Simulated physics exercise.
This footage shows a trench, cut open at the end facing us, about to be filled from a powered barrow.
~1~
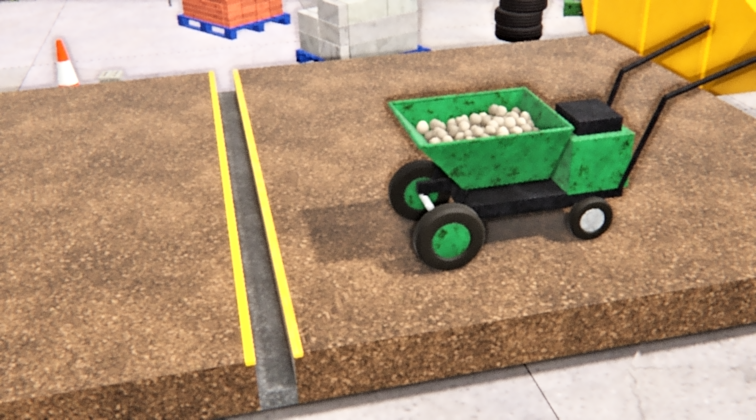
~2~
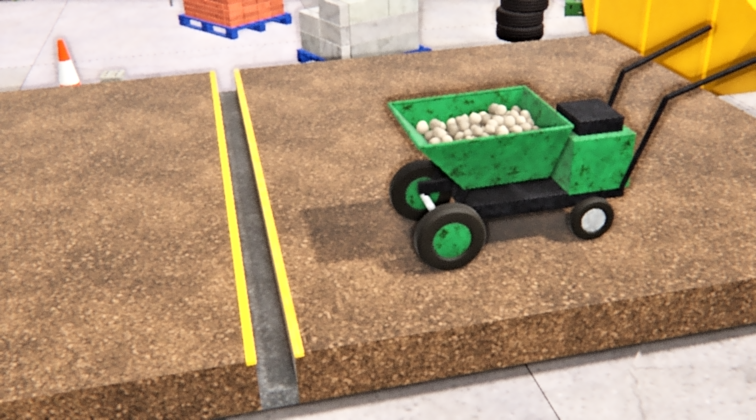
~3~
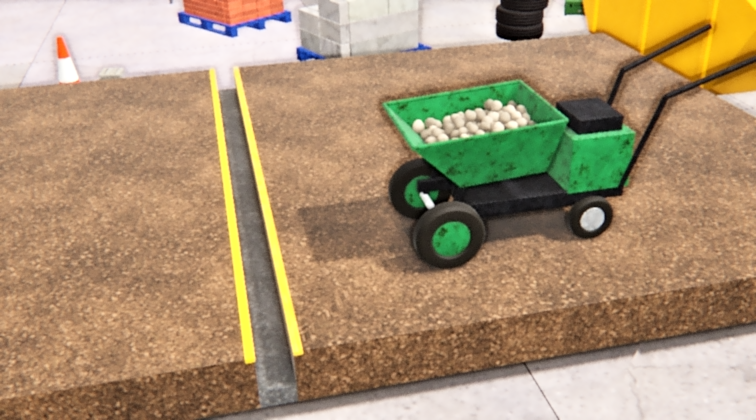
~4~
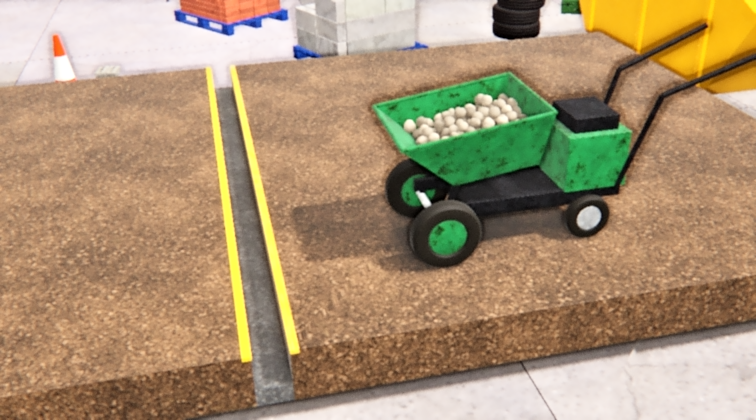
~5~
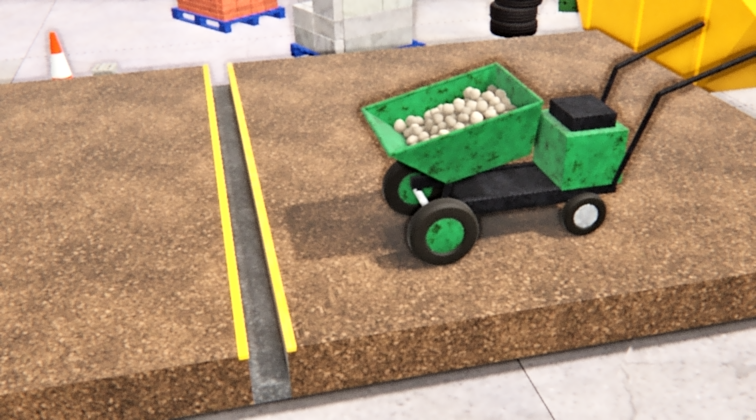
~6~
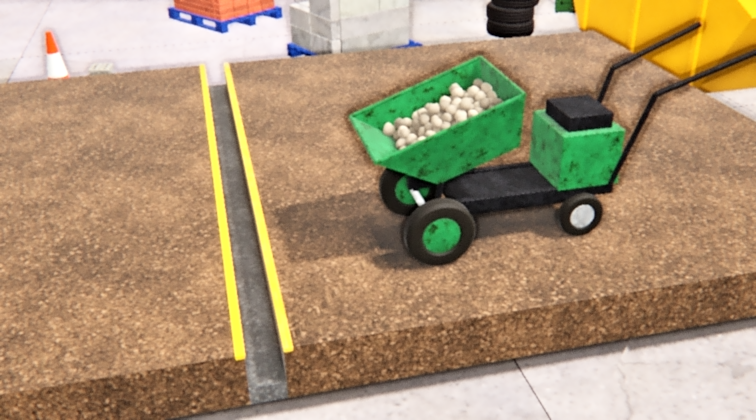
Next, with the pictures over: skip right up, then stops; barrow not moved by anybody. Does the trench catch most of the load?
No, more out than in.
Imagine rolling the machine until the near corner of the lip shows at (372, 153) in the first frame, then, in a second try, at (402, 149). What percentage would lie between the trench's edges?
Result: Try 1 = 80 %, try 2 = 50 %.
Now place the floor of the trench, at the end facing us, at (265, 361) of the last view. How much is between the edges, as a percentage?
Roughly 30 in a hundred.
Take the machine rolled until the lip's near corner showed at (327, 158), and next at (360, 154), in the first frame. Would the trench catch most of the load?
Run 1 - a minority. Run 2 - a majority.
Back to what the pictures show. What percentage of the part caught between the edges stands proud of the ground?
0 per cent, near enough.
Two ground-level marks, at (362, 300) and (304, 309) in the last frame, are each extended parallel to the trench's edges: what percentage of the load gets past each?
That's 100 per cent for the first and 60 per cent for the second.
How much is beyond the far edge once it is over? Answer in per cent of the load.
My estimate is around 0 percent.
Shortly afterwards, skip tipped steeply; the whole lot in the skip.
Next, skip tipped steeply; the bulk in the skip; a little short of the trench; only a few in or heaped over the trench; only a few falling.
Some moments later, skip tipped right over; near a quarter in the skip; near half short of the trench; near a quarter in or heaped over the trench; only a few beyond it.
In the end, skip tipped right over; only a few in the skip; near two thirds short of the trench; near a third in or heaped over the trench; only a few beyond it.
